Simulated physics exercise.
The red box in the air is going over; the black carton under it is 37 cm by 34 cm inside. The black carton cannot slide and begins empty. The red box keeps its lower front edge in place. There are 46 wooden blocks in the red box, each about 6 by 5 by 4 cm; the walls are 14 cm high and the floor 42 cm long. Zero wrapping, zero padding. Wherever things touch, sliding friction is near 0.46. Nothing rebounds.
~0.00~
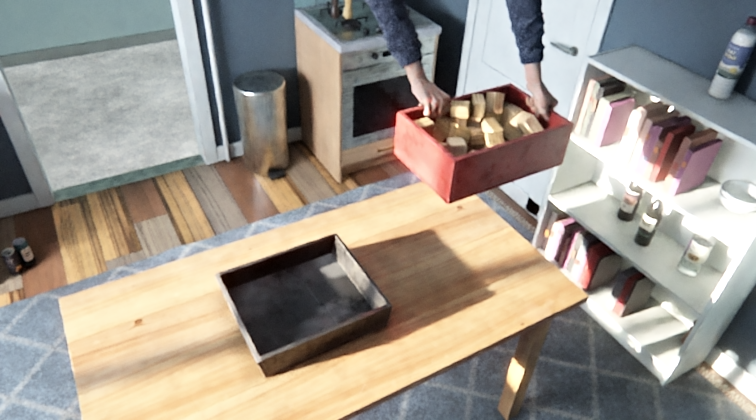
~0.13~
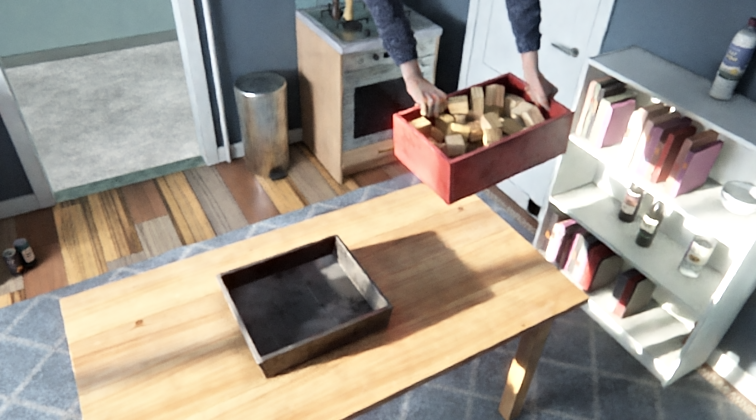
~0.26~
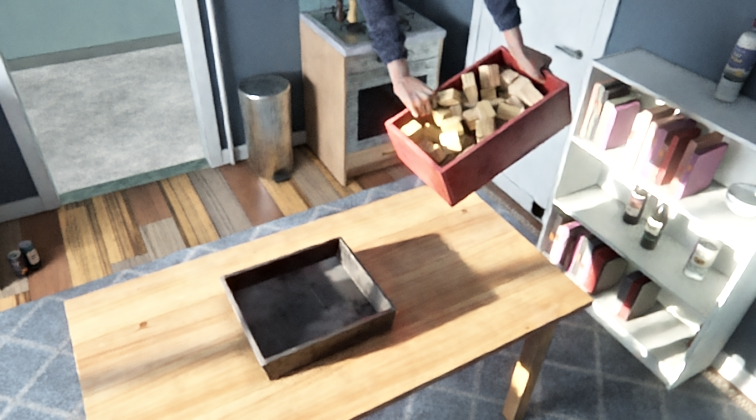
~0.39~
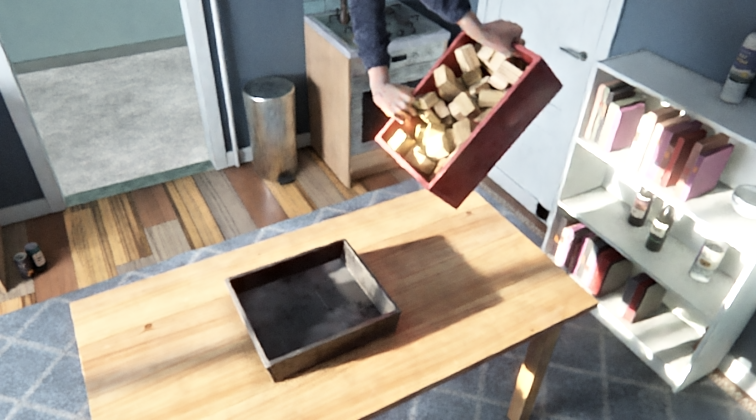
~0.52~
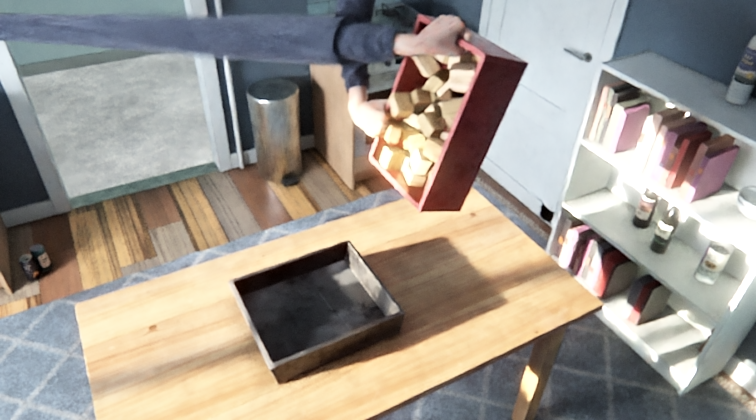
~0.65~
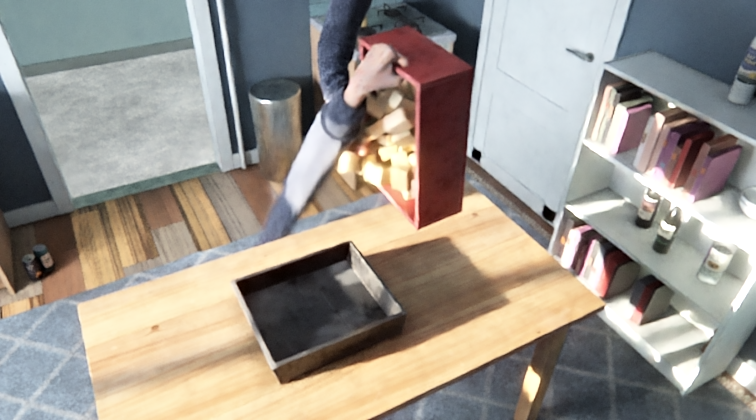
A red box full of wooden blocks is turned onto its side by two hands above a table.
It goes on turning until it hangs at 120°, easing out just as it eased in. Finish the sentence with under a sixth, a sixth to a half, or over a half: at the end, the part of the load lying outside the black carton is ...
... under a sixth.
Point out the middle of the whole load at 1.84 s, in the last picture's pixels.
Somewhere near (320, 307) in pixels.
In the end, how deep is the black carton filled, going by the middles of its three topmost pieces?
8 cm or so.
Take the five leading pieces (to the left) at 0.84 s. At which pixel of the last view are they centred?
Pixel (291, 244), give or take.
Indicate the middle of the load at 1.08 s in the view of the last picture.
I'd put it close to (323, 295).
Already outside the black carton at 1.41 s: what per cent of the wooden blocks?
5 % by then.
After 0.84 s, tilt 117°; 17 still in the red box, 3 in the black carton and 26 in the air.
After 1.08 s, tilt 120°; 6 still in the red box, 31 in the black carton, 1 outside the black carton and 8 in the air.
After 1.41 s, tilt 120°; 41 in the black carton, 2 outside the black carton and 3 in the air.
Final count (at 1.84 s), 44 in the black carton and 2 outside the black carton. Asked share, 2 of 46, 4 per cent.
